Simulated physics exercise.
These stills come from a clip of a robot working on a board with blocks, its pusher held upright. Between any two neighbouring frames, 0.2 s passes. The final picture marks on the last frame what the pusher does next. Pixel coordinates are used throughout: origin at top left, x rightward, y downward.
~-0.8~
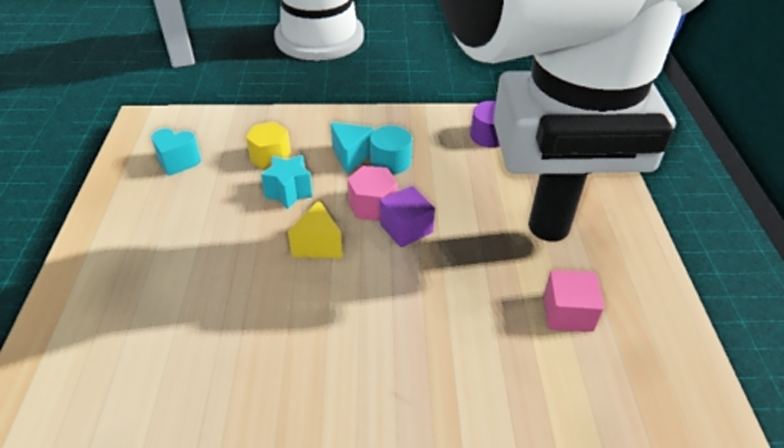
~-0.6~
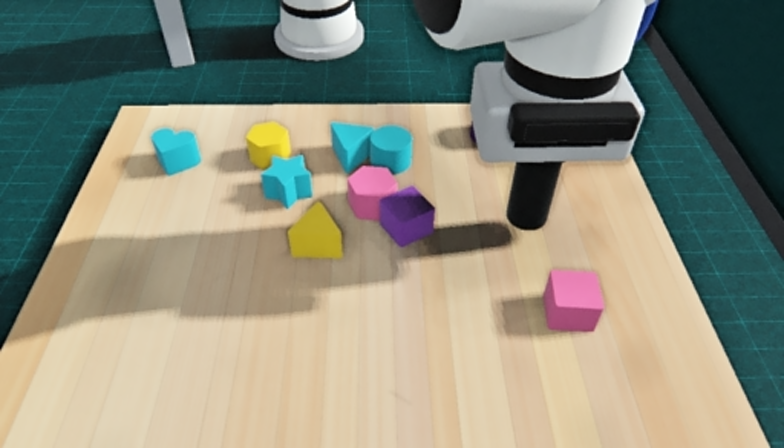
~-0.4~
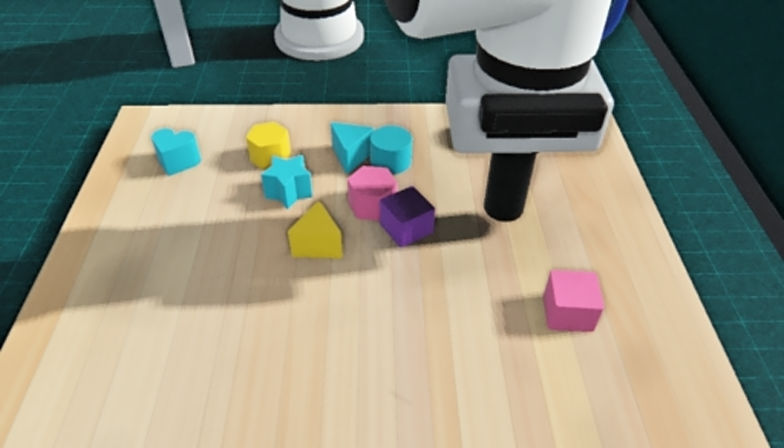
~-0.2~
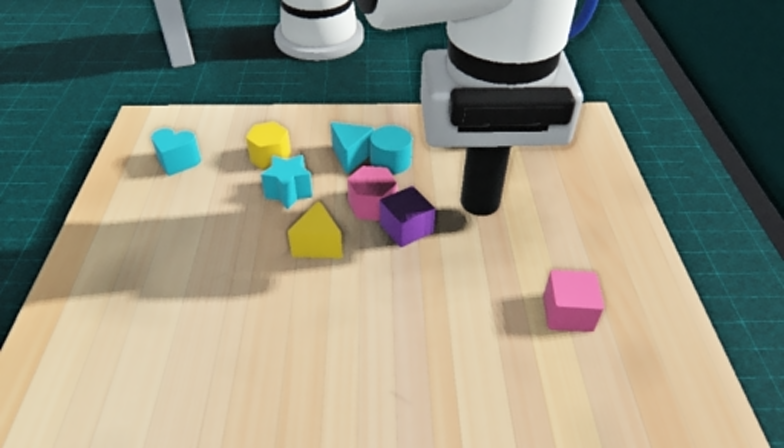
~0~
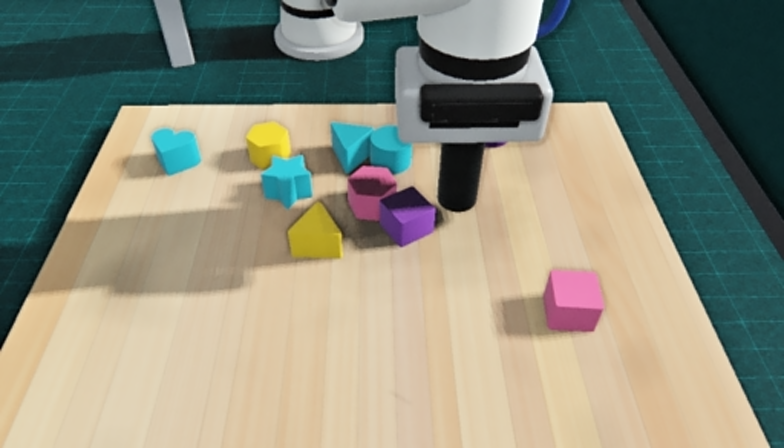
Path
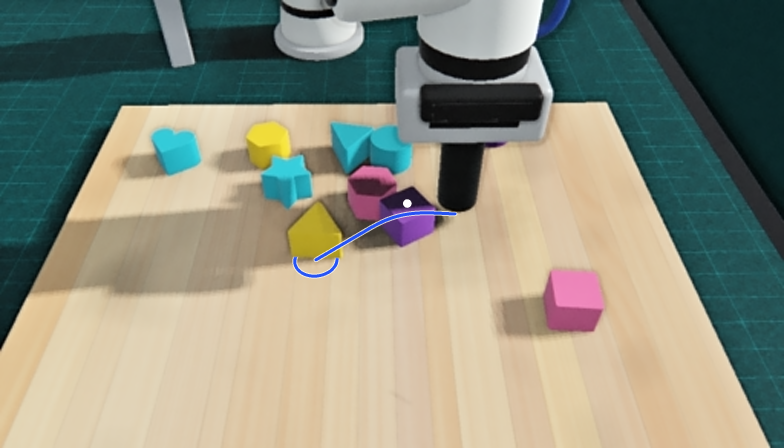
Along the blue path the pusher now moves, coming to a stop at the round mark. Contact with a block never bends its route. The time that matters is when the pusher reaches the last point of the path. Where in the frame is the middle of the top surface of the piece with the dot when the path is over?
It is going to be at (351, 256).
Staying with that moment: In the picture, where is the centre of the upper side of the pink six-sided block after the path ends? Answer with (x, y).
Expect it around (343, 179).
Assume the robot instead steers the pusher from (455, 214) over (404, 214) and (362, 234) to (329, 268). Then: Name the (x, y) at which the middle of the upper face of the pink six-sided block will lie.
The middle of the upper face of the pink six-sided block will lie at about (342, 178) in the picture.
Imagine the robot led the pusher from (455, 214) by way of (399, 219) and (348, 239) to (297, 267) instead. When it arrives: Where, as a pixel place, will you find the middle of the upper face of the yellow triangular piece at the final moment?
Its top middle: (254, 242).
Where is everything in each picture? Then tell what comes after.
In the first frame, lower end of the pusher (548, 229), tops of blocks, yellow triangular piece (316, 222), pink six-sided block (372, 181), turquoise round block (391, 137), purple square block (407, 204).
In the second frame, pusher (526, 218), blocks as before.
In the third frame, pusher (503, 210), blocks as before.
In the fourth frame, pusher (480, 204), blocks as before.
In the fifth frame, pusher (457, 200), yellow triangular piece (316, 222), pink six-sided block (372, 181), turquoise round block (391, 137), purple square block (407, 204).
The drawn path runs from (455, 214) through (404, 215) and (360, 234) to (316, 260); the dot is on the purple square block.
On the path given first. One third of the way, pusher (403, 202); pink six-sided block (362, 180); purple square block (382, 215), turned 25° anticlockwise.
Two thirds of the way, pusher (358, 221); pink six-sided block (343, 179), turned 45° clockwise; purple square block (357, 242), turned 55° anticlockwise.
At the end, pusher (314, 246); yellow triangular piece (274, 235), turned 35° clockwise; pink six-sided block (343, 179), turned 45° clockwise; turquoise round block not moved; purple square block (351, 256), turned 90° anticlockwise.
